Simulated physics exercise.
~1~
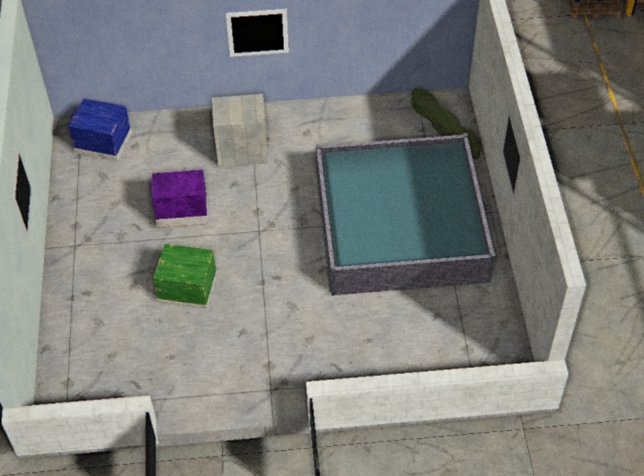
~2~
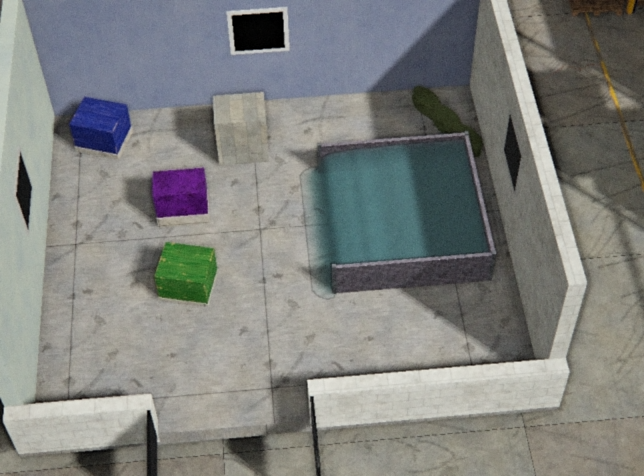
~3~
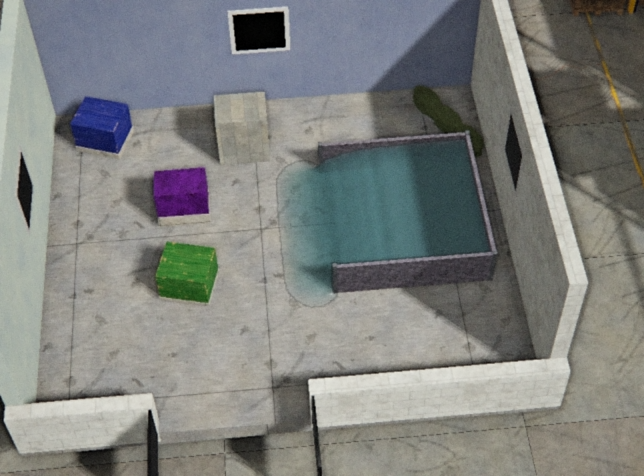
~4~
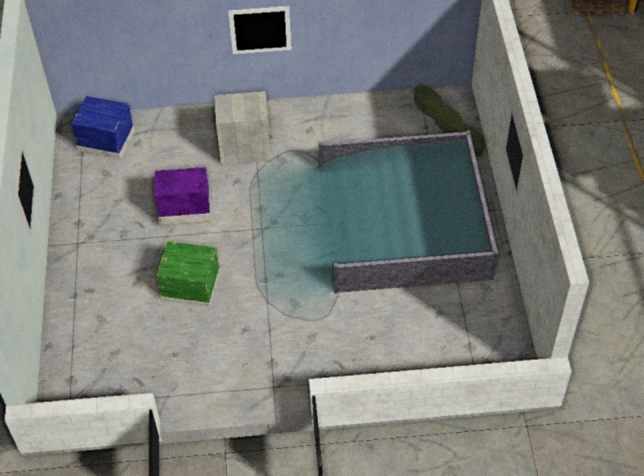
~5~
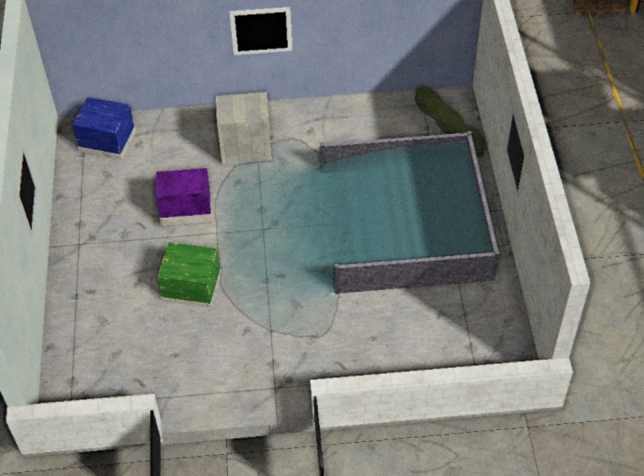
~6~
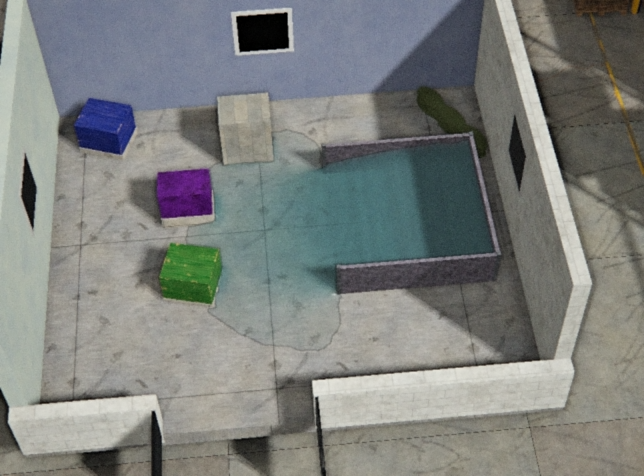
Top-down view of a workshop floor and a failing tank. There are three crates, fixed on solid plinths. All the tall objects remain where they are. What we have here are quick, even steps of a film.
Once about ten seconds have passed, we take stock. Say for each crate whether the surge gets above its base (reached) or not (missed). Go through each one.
Purple crate: Reached; blue crate: Reached; green crate: Reached.
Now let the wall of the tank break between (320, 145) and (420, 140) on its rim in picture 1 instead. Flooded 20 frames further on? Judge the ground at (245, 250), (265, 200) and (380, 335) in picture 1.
Taken in turn, that's not reached, reached, and finally not reached.
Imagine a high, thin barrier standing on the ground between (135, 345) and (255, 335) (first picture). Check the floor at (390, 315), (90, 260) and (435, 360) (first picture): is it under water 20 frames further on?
One by one: Spared, soaked, spared.
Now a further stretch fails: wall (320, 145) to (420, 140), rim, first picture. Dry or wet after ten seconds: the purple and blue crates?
Taking them in turn, the purple one is left untouched, and the blue one is swamped.
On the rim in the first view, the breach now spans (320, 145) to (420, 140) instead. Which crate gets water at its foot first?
I say the crate marked blue.
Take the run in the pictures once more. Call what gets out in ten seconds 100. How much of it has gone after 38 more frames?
I make it 60 per cent.
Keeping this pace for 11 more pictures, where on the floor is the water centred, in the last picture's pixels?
Around pixel (283, 235) of the last picture.
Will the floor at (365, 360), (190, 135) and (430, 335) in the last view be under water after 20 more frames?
As listed: Free of water, covered, not flooded.
A moment on, water covers 35 % of the floor; the purple crate water round its plinth, the blue crate water round its plinth, the green crate water round its plinth.
Next, water covers 55 % of the floor; the purple crate water round its plinth, the blue crate water round its plinth, the green crate water round its plinth.
Then, water covers 65 % of the floor; the purple crate water round its plinth, the blue crate water round its plinth, the green crate water round its plinth.
Later, water covers 75 % of the floor; the purple crate water round its plinth, the blue crate water round its plinth, the green crate water round its plinth.
In the end, water covers 95 % of the floor; the purple crate was topped, the blue crate was topped, the green crate was topped.
